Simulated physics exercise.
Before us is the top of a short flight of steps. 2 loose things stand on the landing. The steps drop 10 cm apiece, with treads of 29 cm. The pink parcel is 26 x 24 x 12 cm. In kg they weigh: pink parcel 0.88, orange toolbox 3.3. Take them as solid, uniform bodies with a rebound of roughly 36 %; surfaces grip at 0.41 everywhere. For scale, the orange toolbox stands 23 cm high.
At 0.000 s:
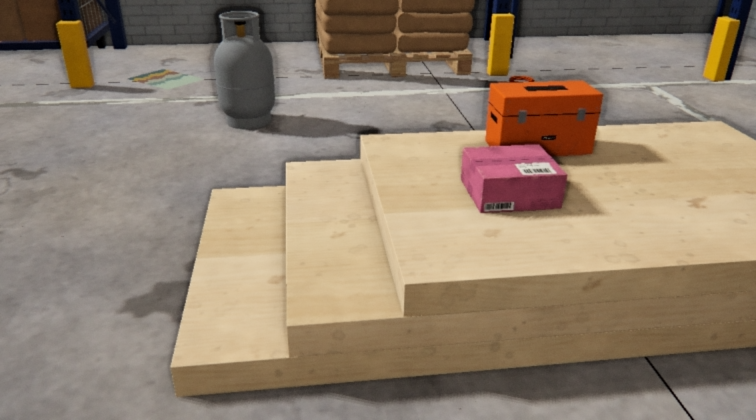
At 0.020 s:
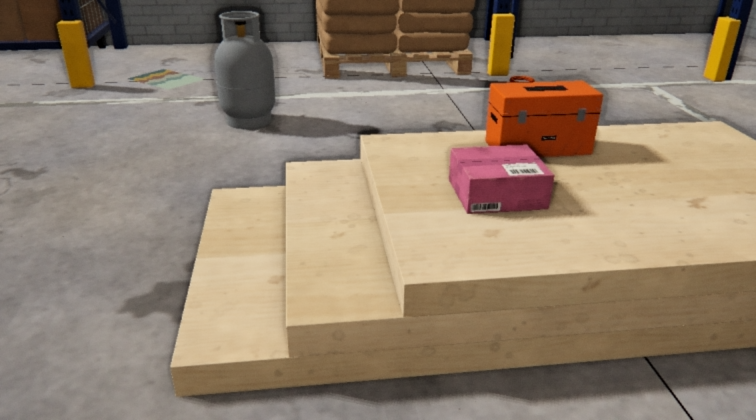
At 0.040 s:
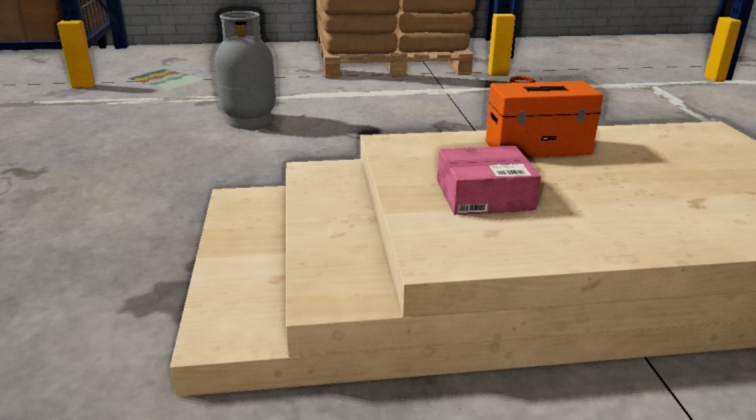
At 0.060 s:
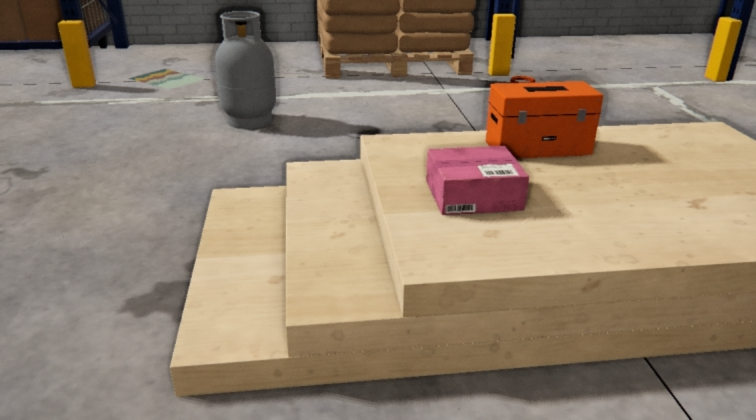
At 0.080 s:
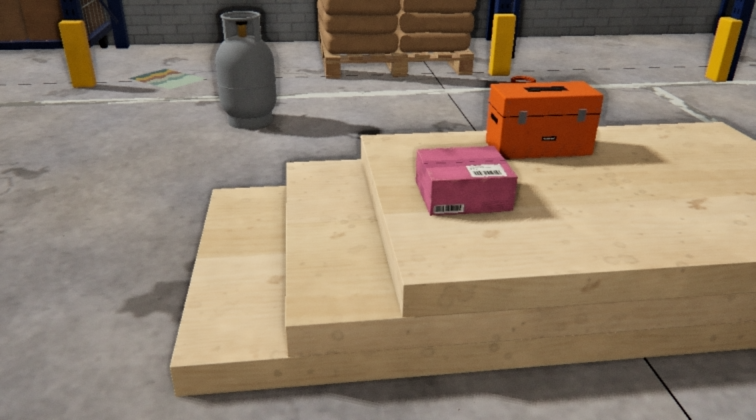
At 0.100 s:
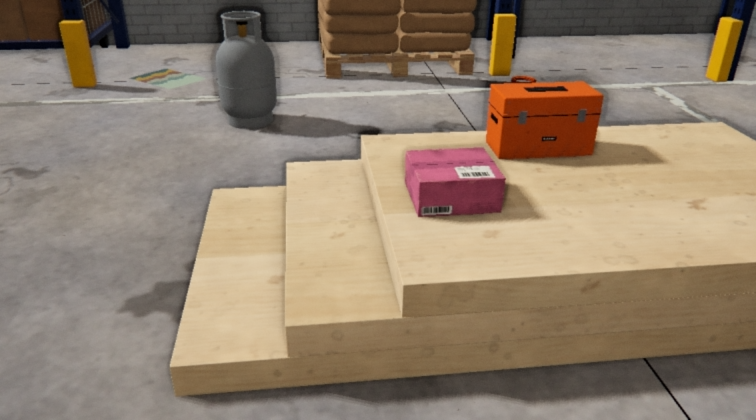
A broad landing of pale wood with steps descending on its left stands on a grey concrete warehouse floor, seen from slightly above. A pink parcel with white labels sits near an orange toolbox on top, with a grey gas cylinder, stacked sacks and yellow posts behind. The parcel slides steadily left across the landing toward the steps, while the toolbox and camera stay still.
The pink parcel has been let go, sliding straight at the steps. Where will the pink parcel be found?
It ends partway down.
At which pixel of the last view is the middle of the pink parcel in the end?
At about (321, 216).
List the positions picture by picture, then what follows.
In the first picture, edge 41 cm ahead; pink parcel (511, 177); orange toolbox (541, 119).
In the second picture, edge 37 cm ahead; pink parcel (499, 178); orange toolbox (542, 119).
In the third picture, edge 33 cm ahead; pink parcel (486, 179); orange toolbox (542, 119).
In the fourth picture, edge 29 cm ahead; pink parcel (475, 179); orange toolbox (542, 119).
In the fifth picture, edge 26 cm ahead; pink parcel (464, 179); orange toolbox (542, 120).
In the sixth picture, edge 22 cm ahead; pink parcel (452, 181); orange toolbox (542, 120).
By 0.30 s, 3 cm past the top edge and 0 cm lower; pink parcel near (371, 185).
By 0.40 s, 11 cm past the top edge and 4 cm lower; pink parcel near (343, 198).
When it is over (1.7 s), 18 cm past the top edge and 10 cm lower; orange toolbox within 12 cm of the start. End places, in pixels of the last picture, pink parcel near (321, 216).
